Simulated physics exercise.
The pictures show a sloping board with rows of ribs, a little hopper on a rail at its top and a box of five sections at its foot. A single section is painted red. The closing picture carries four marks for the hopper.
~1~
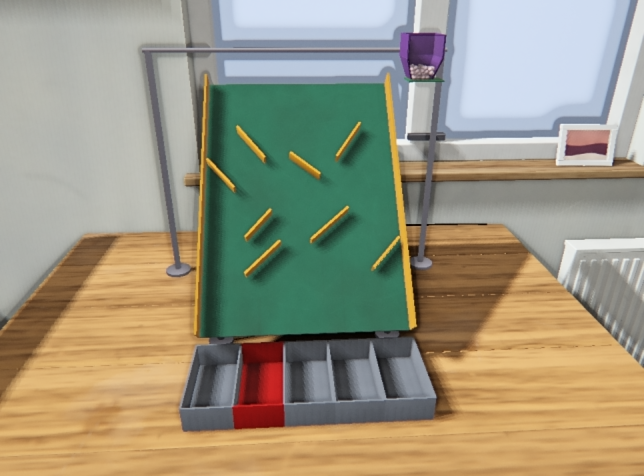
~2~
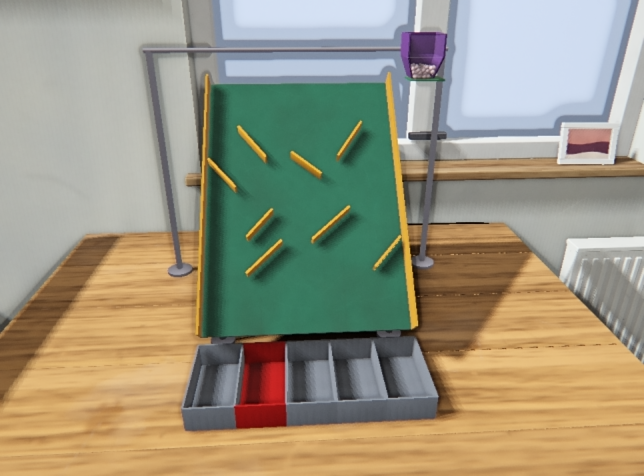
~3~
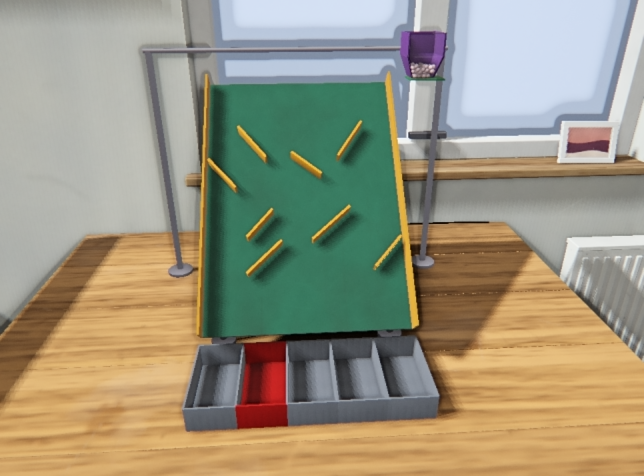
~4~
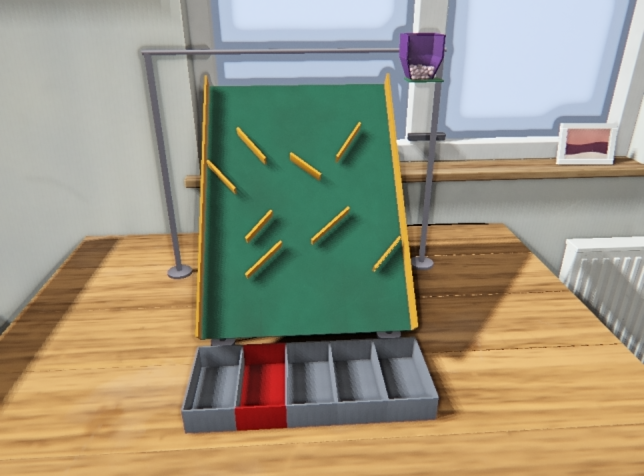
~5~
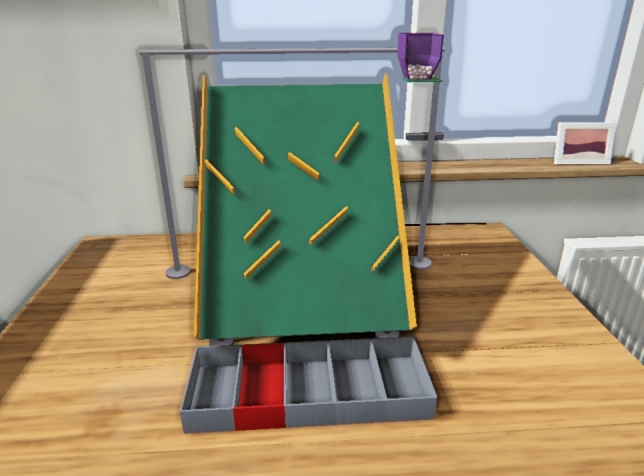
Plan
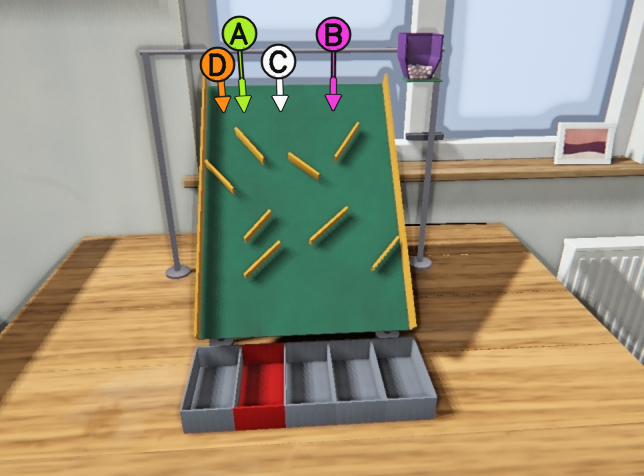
A green sloping board with orange ribs stood on a wooden table above a gray box with one red section, while a purple hopper sat at the upper right; nothing noticeably moved.
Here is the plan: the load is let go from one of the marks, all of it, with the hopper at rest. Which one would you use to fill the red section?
Take B.
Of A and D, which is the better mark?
That would be A.
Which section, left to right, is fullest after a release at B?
The second.
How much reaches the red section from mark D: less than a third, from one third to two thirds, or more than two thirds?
Less than a third.
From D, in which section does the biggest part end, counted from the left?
The first from the left.
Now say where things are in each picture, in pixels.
The first frame shows hopper at (420, 69), sugar pearls, door shut.
The second frame shows ribs (238, 126) to (266, 157), (338, 155) to (361, 121), (208, 158) to (235, 187).
The third frame shows ribs (291, 151) to (321, 173), (247, 237) to (272, 209), (313, 238) to (350, 206).
The fourth frame shows ribs (246, 275) to (281, 241), (375, 267) to (400, 237).
The fifth frame shows red section at (260, 416), number 2 of 5 from the left.
On the marked copy, mark A meets the board at (243, 106); mark B meets the board at (333, 104); mark C meets the board at (280, 105); mark D meets the board at (223, 106).
With A, about a quarter in the red section, about half in other sections, about a quarter outside the box.
With B, about half in the red section, about a quarter in other sections, about a quarter outside the box.
With C, about a quarter in the red section, about half in other sections, about a quarter outside the box.
With D, a small part in the red section, most in other sections, a small part outside the box.
